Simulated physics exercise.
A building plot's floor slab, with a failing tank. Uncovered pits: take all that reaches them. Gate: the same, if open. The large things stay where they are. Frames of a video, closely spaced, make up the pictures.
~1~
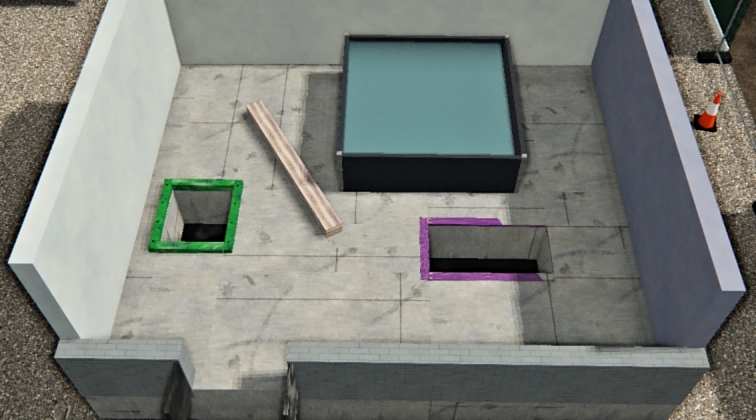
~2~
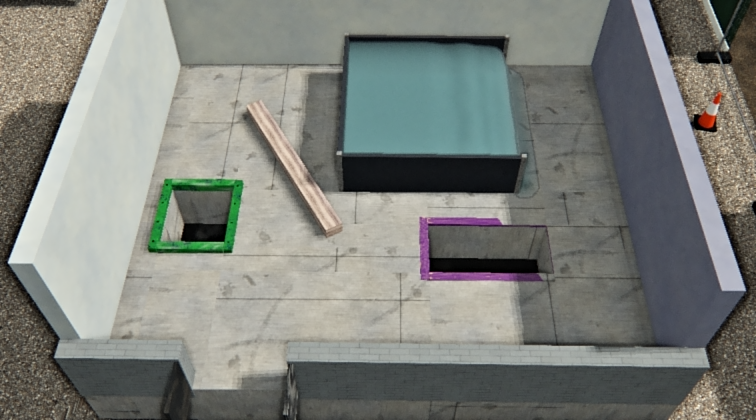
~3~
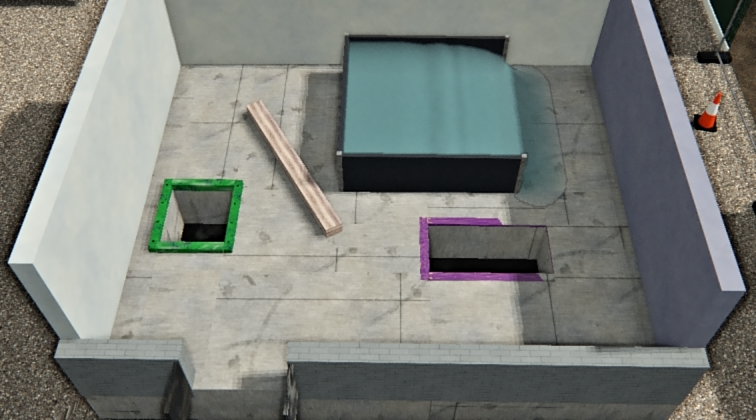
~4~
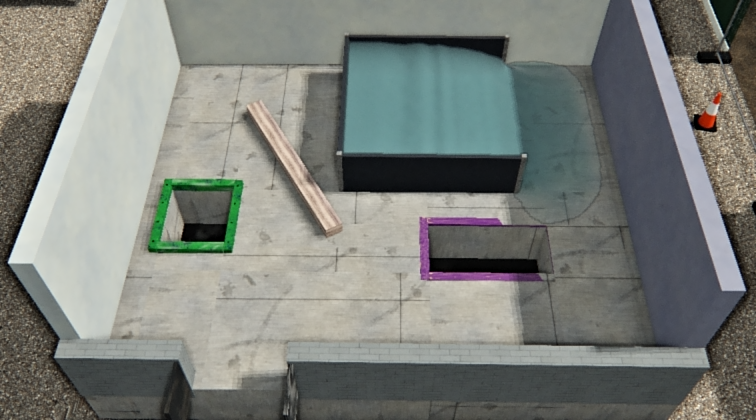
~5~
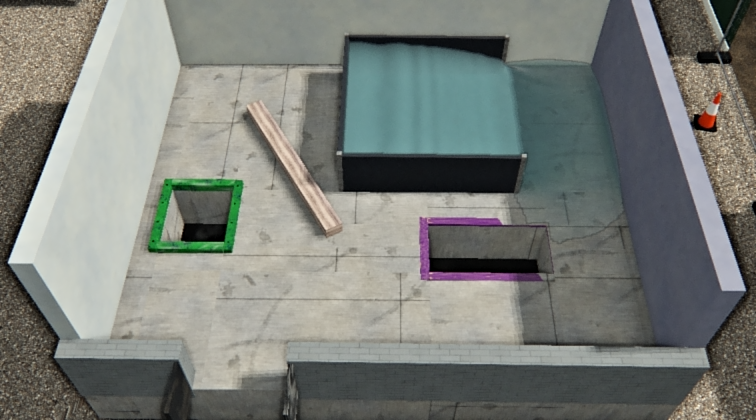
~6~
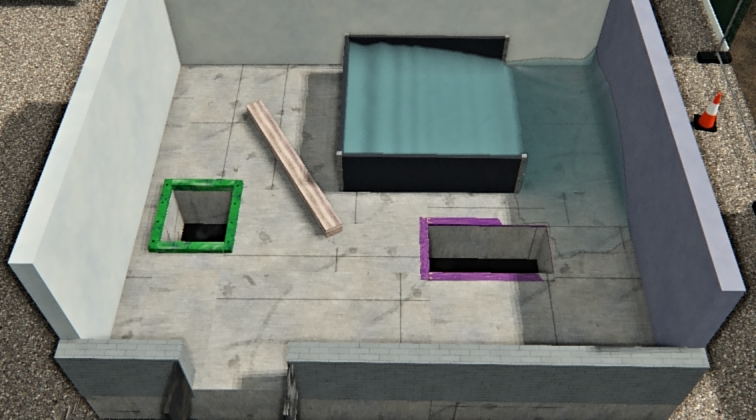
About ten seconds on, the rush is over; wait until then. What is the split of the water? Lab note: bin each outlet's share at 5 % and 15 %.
Outcome: Gate: The bottom band; green pit: The bottom band; purple pit: The top band.
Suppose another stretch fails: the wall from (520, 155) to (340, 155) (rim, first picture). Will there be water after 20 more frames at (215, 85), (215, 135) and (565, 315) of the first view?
Listed in order, they come out without a puddle, without a puddle and sitting in a pool.
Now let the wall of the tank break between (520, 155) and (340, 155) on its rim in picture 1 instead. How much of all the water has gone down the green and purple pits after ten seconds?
Per cent: Green 0, purple 55.
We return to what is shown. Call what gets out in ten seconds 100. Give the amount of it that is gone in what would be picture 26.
Somewhere around 20 per cent, I'd say.
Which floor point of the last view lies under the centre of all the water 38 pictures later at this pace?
My pick is pixel (426, 181).
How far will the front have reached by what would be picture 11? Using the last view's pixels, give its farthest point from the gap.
The farthest wet spot is near (644, 335).
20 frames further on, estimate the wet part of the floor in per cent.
About 50 per cent.
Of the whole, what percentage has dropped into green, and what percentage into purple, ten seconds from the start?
Near 2 in a hundred, followed by near 18 in a hundred.
A moment on, water covers 20 % of the floor; the gate 0 %, the green pit 0 %, the purple pit 0 %.
Next, water covers 25 % of the floor; the gate 0 %, the green pit 0 %, the purple pit 0 %.
Then, water covers 50 % of the floor; the gate 0 %, the green pit 0 %, the purple pit 5 %.
Later, water covers 85 % of the floor; the gate 0 %, the green pit 1 %, the purple pit 12 %.
In the end, water covers 90 % of the floor; the gate 3 %, the green pit 2 %, the purple pit 18 %.
